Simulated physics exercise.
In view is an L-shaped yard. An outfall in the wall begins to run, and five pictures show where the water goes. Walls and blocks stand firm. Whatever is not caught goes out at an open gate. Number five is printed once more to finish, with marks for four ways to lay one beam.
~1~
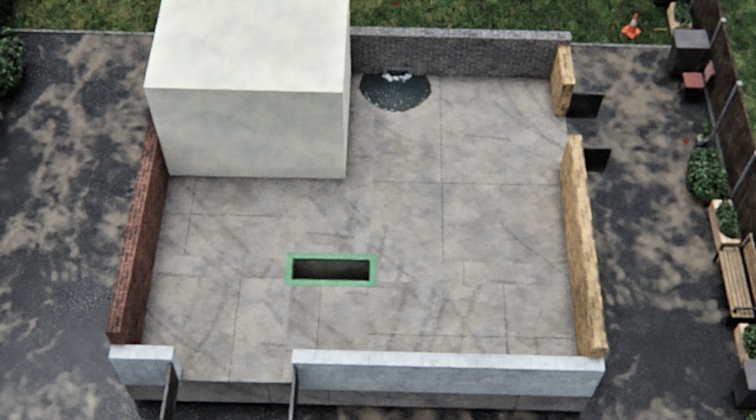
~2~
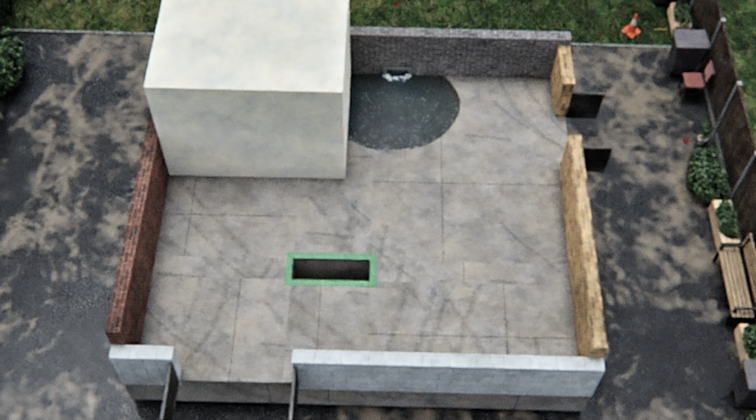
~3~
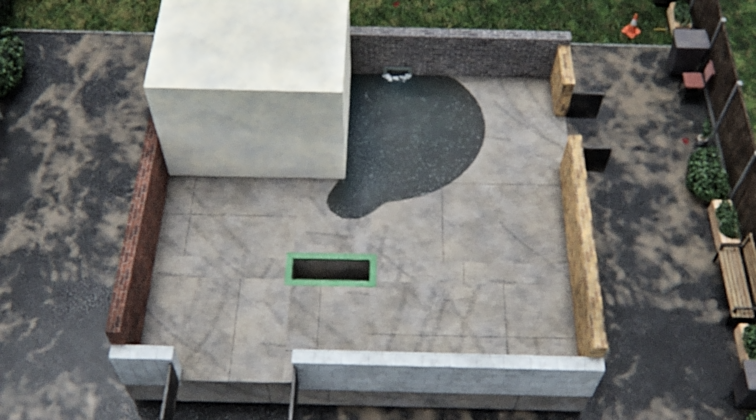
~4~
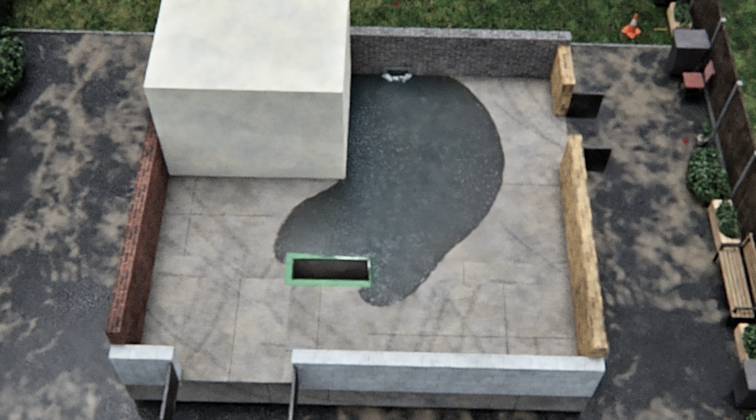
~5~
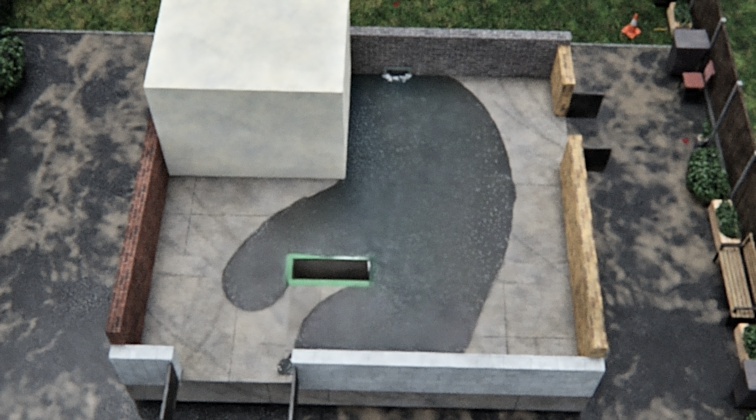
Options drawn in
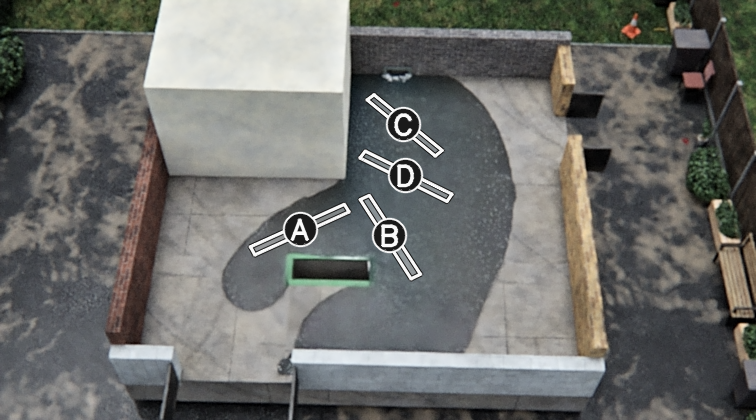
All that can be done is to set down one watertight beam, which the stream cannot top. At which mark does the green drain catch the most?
Position A does it best.
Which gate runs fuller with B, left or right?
The left one.
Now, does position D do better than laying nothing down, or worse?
It is worse.
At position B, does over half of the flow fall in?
No, it does not.
On the marked copy, A from (252, 250) to (346, 208); B from (364, 197) to (415, 276); C from (370, 97) to (438, 153); D from (362, 154) to (449, 197).
If A is chosen, about 40 % of the stream goes into the green drain, about 59 % out by the gates.
If B is chosen, about 21 % of the stream goes into the green drain, about 78 % out by the gates.
If C is chosen, about 21 % of the stream goes into the green drain, about 78 % out by the gates.
If D is chosen, about 23 % of the stream goes into the green drain, about 76 % out by the gates.
